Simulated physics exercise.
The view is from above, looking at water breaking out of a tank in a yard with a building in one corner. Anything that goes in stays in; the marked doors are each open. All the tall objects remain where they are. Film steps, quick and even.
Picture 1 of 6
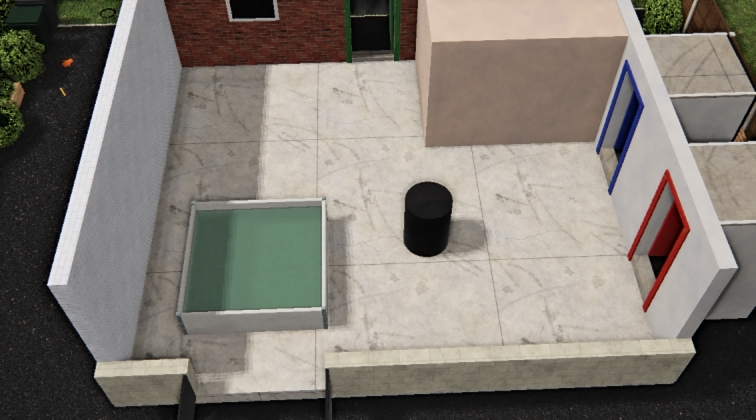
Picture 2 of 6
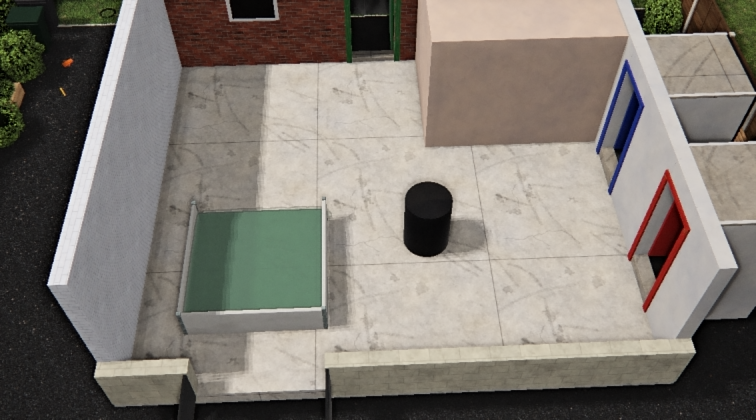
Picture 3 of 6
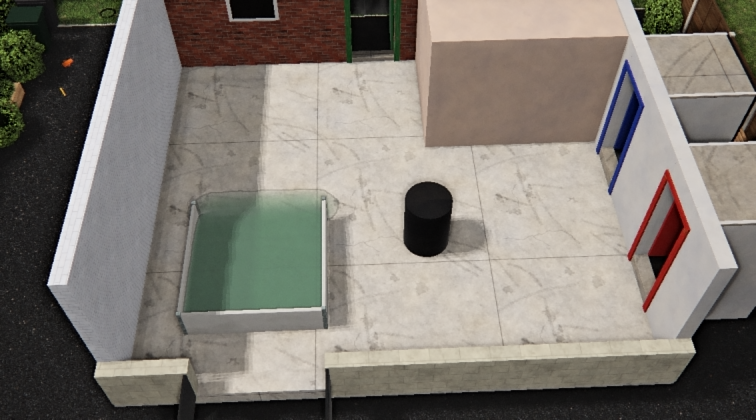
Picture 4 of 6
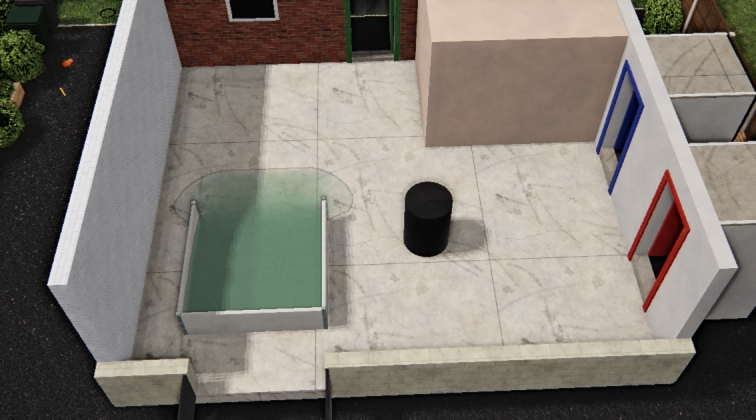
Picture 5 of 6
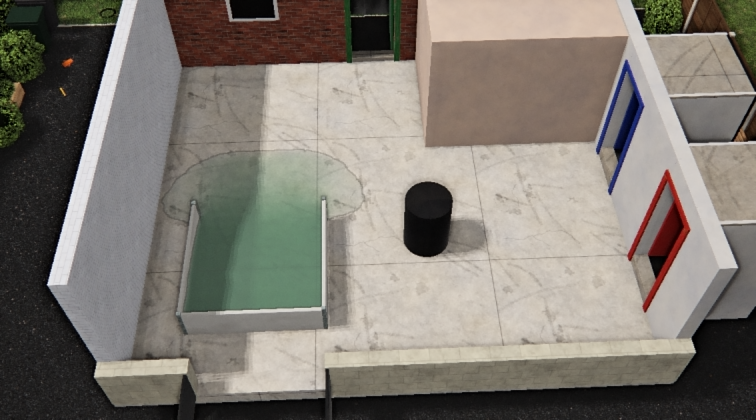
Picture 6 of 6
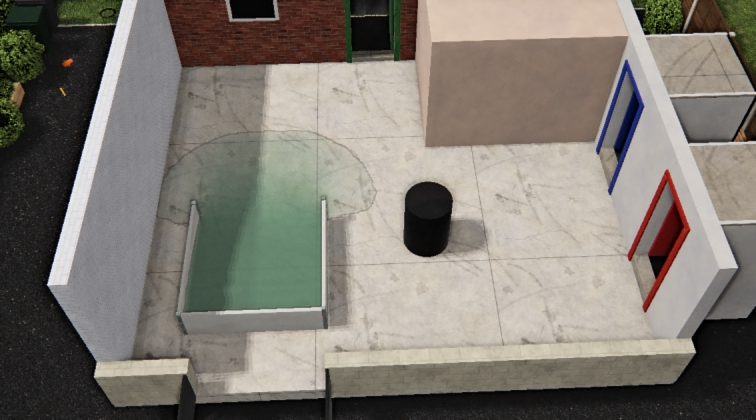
In this clip, water sits still in an open tank in a walled yard, then pours out through the tank's far side and spreads in a widening, rounded sheet across the pale paving, while a black cylinder stands nearby.
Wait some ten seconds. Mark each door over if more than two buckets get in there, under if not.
Red door: Under, blue door: Under, green door: Over.
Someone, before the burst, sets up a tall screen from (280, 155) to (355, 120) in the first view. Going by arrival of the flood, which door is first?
First comes the green-painted one.
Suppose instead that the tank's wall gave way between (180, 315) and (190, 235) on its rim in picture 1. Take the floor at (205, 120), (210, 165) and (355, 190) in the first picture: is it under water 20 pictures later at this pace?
In turn: Covered, covered, dry.
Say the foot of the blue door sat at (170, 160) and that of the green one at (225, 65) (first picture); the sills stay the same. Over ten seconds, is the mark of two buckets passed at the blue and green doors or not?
Briefly, the blue door never reaches it and the green door crosses the line.
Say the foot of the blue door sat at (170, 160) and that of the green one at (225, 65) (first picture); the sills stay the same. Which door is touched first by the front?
First comes the blue one.
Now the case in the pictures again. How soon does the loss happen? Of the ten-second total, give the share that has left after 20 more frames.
Estimated share: Close to 15 %.
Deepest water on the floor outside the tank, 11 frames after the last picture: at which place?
It will be deepest around (191, 70).
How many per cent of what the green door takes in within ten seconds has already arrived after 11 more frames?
Around 0 percent.
A moment on, water covers 30 % of the floor; the red door not reached, the blue door not reached, the green door not reached.
Next, water covers 40 % of the floor; the red door not reached, the blue door not reached, the green door wet at the sill, nothing in.
Then, water covers 40 % of the floor; the red door not reached, the blue door not reached, the green door under two buckets in.
Later, water covers 45 % of the floor; the red door not reached, the blue door not reached, the green door over two buckets in.
In the end, water covers 85 % of the floor; the red door wet at the sill, nothing in, the blue door not reached, the green door far over two buckets in.
